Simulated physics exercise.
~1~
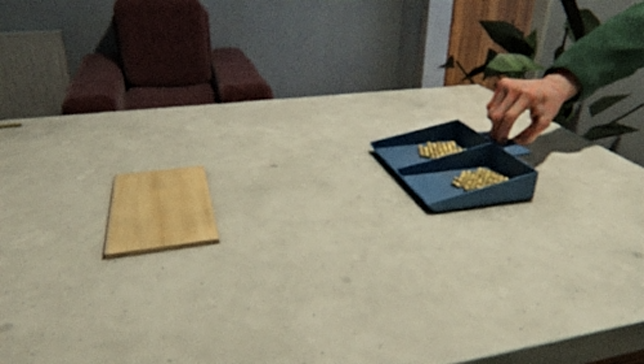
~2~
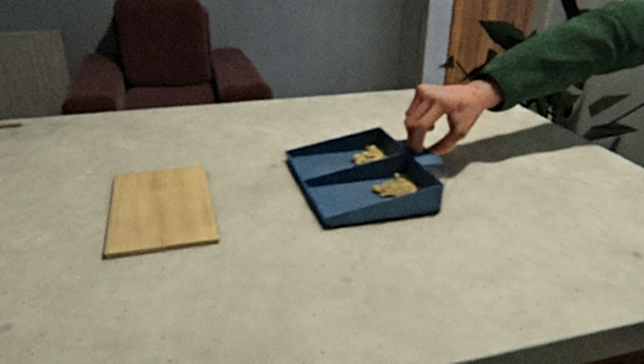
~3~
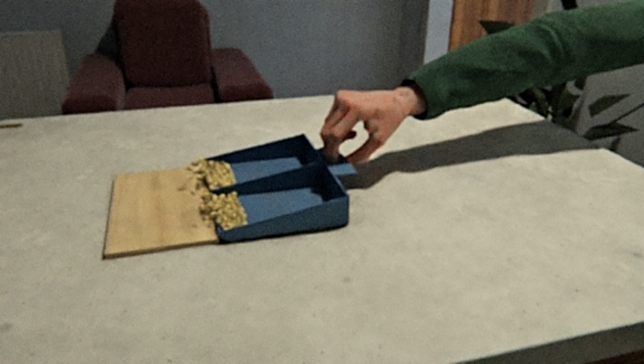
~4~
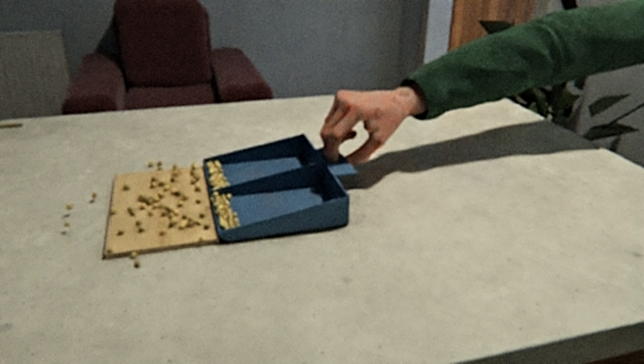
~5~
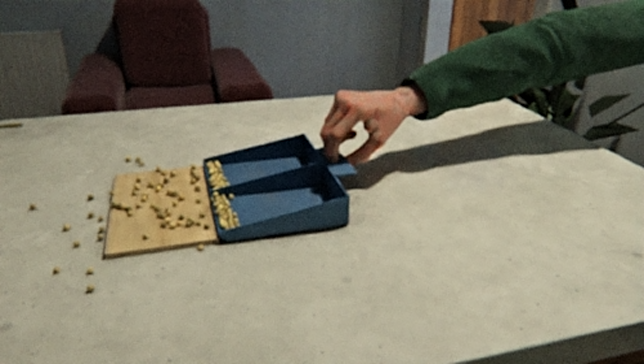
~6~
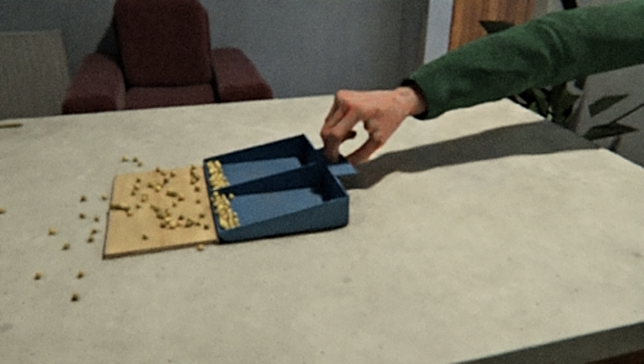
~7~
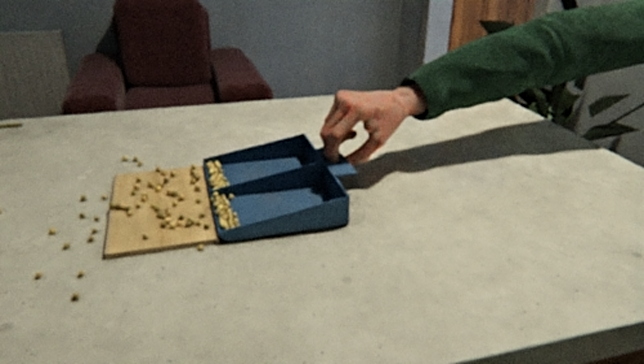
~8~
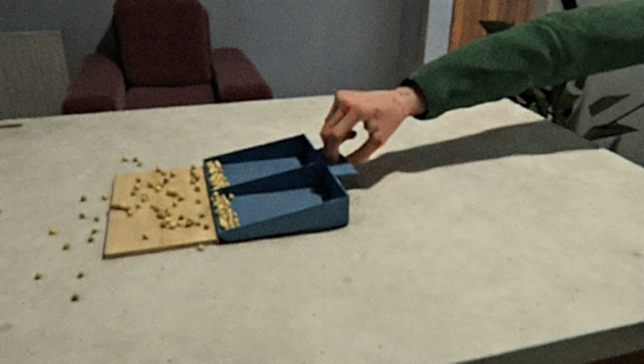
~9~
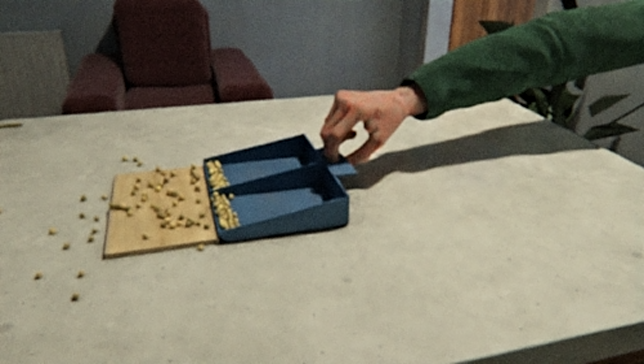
A hand slides a blue tray left into a flat board, partly spilling both handfuls.
